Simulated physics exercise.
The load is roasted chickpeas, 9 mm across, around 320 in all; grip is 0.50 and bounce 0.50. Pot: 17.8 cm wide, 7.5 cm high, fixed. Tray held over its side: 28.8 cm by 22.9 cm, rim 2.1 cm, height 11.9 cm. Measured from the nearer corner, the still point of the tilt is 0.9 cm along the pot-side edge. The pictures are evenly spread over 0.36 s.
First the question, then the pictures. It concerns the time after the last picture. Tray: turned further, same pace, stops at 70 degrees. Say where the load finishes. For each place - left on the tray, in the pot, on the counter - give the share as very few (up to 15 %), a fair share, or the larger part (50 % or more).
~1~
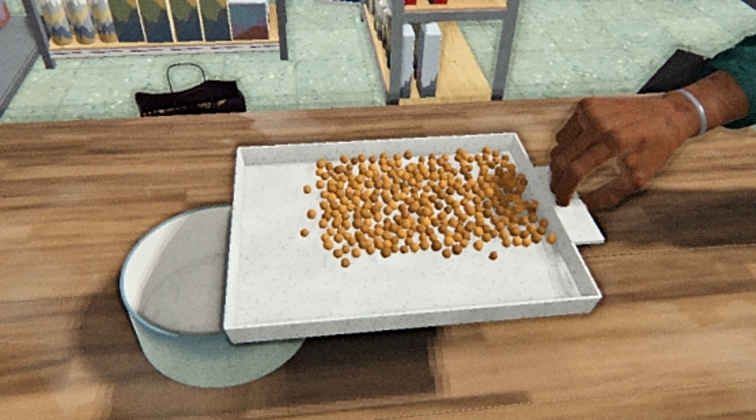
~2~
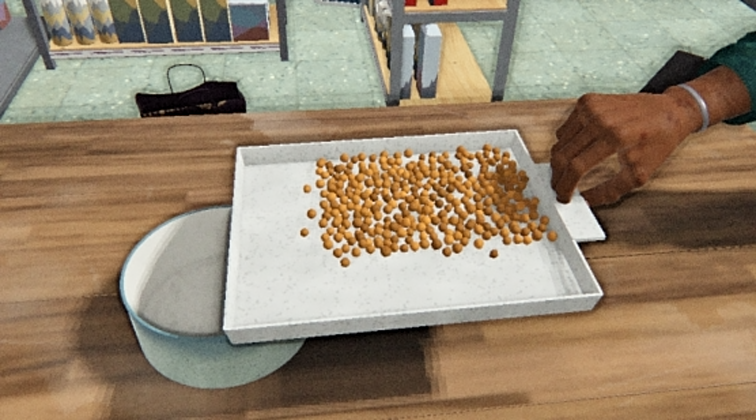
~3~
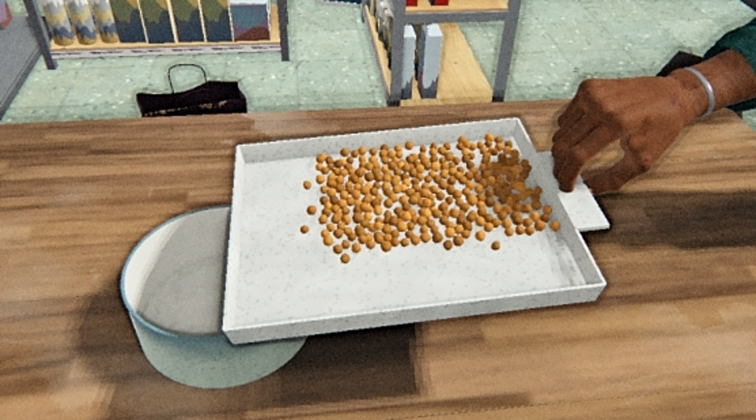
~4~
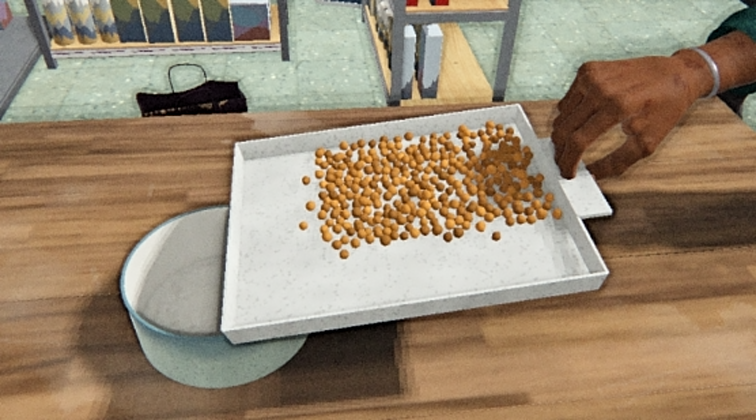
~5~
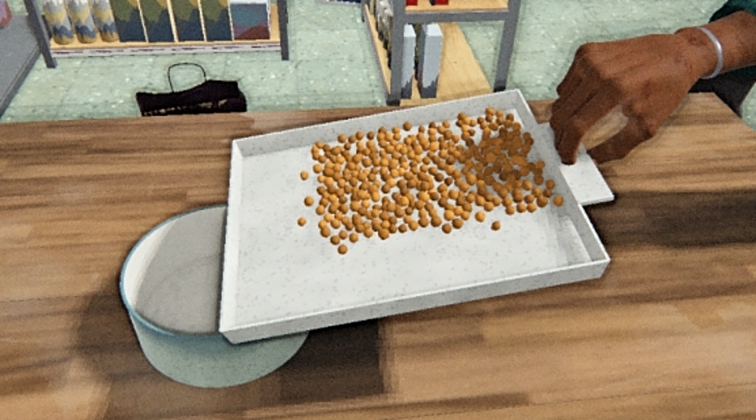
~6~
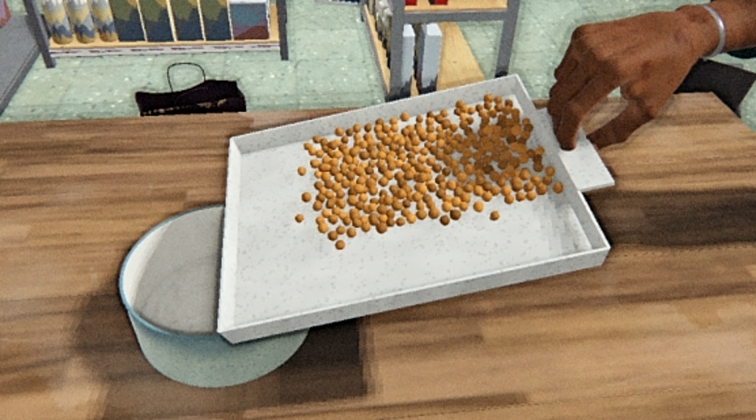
Tray: The larger part; pot: Very few; counter: Very few.
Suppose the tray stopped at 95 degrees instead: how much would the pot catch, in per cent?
It would land at about 30 percent.
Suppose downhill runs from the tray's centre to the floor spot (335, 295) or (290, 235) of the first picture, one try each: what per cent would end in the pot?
Estimate: Some 0 % and some 0 % respectively.
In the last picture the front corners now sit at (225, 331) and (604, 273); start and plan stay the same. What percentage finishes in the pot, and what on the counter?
Final per cent - pot 0, counter 10.
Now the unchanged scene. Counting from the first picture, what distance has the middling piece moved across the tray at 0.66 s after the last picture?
It has moved some 13 cm from its start.
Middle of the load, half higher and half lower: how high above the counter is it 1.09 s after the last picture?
About 18 cm.
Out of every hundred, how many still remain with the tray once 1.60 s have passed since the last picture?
Value: About 95%.
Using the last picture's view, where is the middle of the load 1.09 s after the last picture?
Look near (240, 204) in the last picture.
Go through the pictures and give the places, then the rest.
In the first frame, tray tilt 0 degrees, front corners at (230, 324) and (596, 294); middle of the pieces at (422, 202); pot at (218, 264).
In the second frame, tray tilt 1 degrees, front corners at (229, 325) and (597, 291); middle of the pieces at (422, 201).
In the third frame, tray tilt 4 degrees, front corners at (228, 326) and (600, 282), lowest corner left front; middle of the pieces at (423, 194).
In the fourth frame, tray tilt 7 degrees, front corners at (227, 326) and (602, 270), lowest corner left front; middle of the pieces at (423, 185).
In the fifth frame, tray tilt 10 degrees, front corners at (225, 326) and (603, 258), lowest corner left front; middle of the pieces at (421, 176).
In the sixth frame, tray tilt 13 degrees, front corners at (223, 327) and (603, 246), lowest corner left front; middle of the pieces at (419, 167); pot at (218, 264).
Then, 0.66 s after the last picture, tilt 40 degrees; the tray holds 100 %, the pot 0 %.
Then, 1.09 s after the last picture, tilt 57 degrees; the tray holds 100 %, the pot 0 %.
Then, 1.60 s after the last picture, tilt 70 degrees; the tray holds 95 %, the pot 0 %.
In the end, tray 95 %, pot 0 %, counter 5 %.
